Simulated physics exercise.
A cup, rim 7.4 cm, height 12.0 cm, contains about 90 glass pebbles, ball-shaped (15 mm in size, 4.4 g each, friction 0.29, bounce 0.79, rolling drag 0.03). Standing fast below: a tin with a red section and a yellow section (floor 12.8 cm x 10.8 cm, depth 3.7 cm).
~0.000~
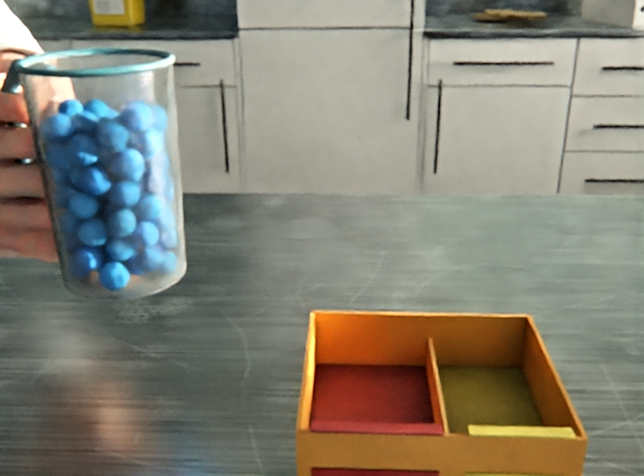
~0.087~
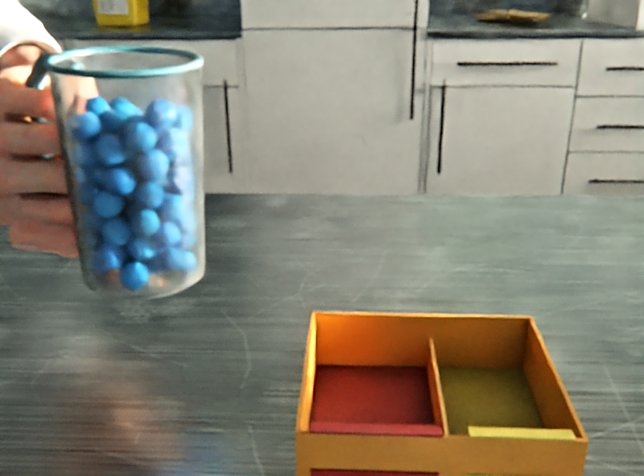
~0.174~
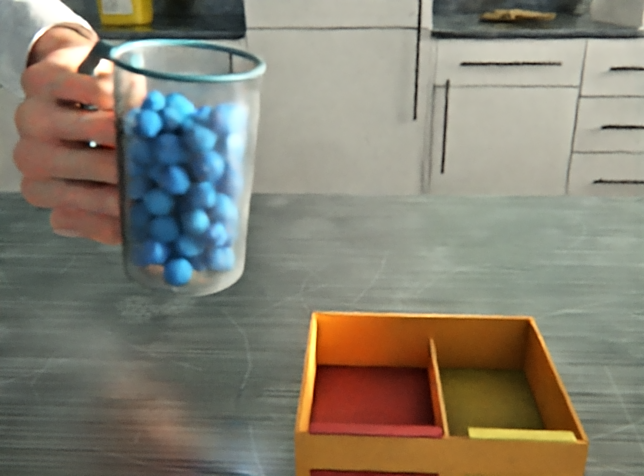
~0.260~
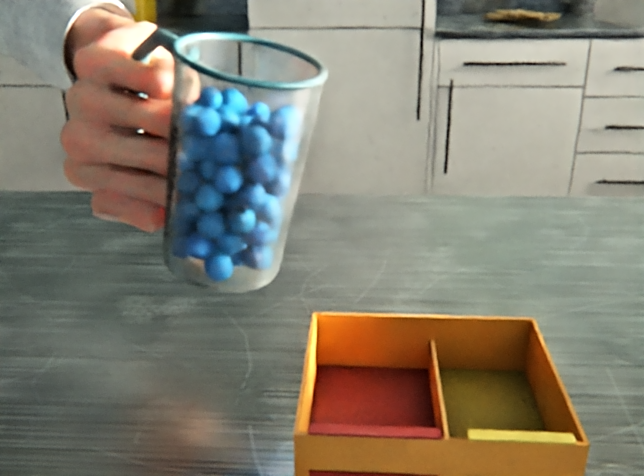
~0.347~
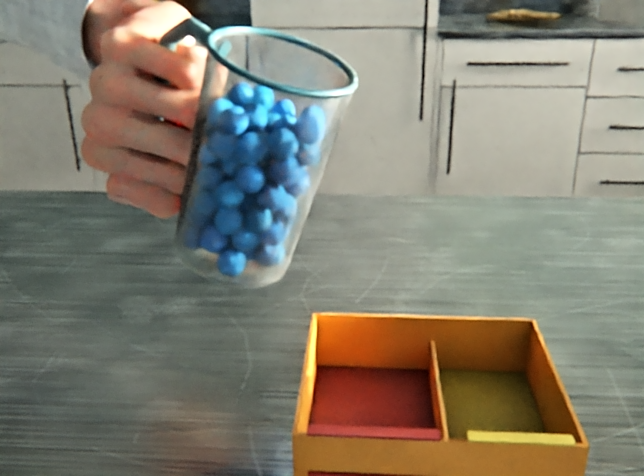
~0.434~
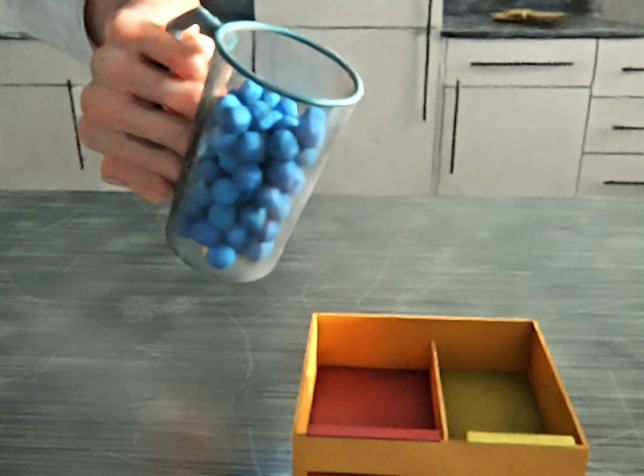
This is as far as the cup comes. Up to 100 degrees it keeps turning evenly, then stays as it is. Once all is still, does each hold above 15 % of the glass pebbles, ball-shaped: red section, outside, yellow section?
Red section yes, outside no, yellow section yes.
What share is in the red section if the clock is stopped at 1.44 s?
I'd say close to 0 in a hundred.
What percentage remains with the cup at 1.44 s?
It should be holding somewhere around 95 per cent then.
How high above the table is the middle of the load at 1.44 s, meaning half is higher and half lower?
Height estimate: Near 16 cm.
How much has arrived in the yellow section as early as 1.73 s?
So far it's near 5 per cent of the load.
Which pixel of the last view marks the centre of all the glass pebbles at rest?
Around (397, 417).
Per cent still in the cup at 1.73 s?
Close to 60 per cent, I'd reckon.
After 0.82 s, tilt 52 degrees; cup 100 %; middle of all pieces near (232, 154).
After 1.15 s, tilt 75 degrees; cup 100 %; middle of all pieces near (228, 132).
Then, at 1.44 s, tilt 95 degrees; cup 95 %, in the air 5 %; middle of all pieces near (238, 124).
After 1.73 s, tilt 100 degrees; cup 60 %, yellow section 5 %, red section 25 %, in the air 10 %; middle of all pieces near (304, 211).
At rest (3.6 s), outside 10 %, cup 0 %, yellow section 30 %, red section 65 %.
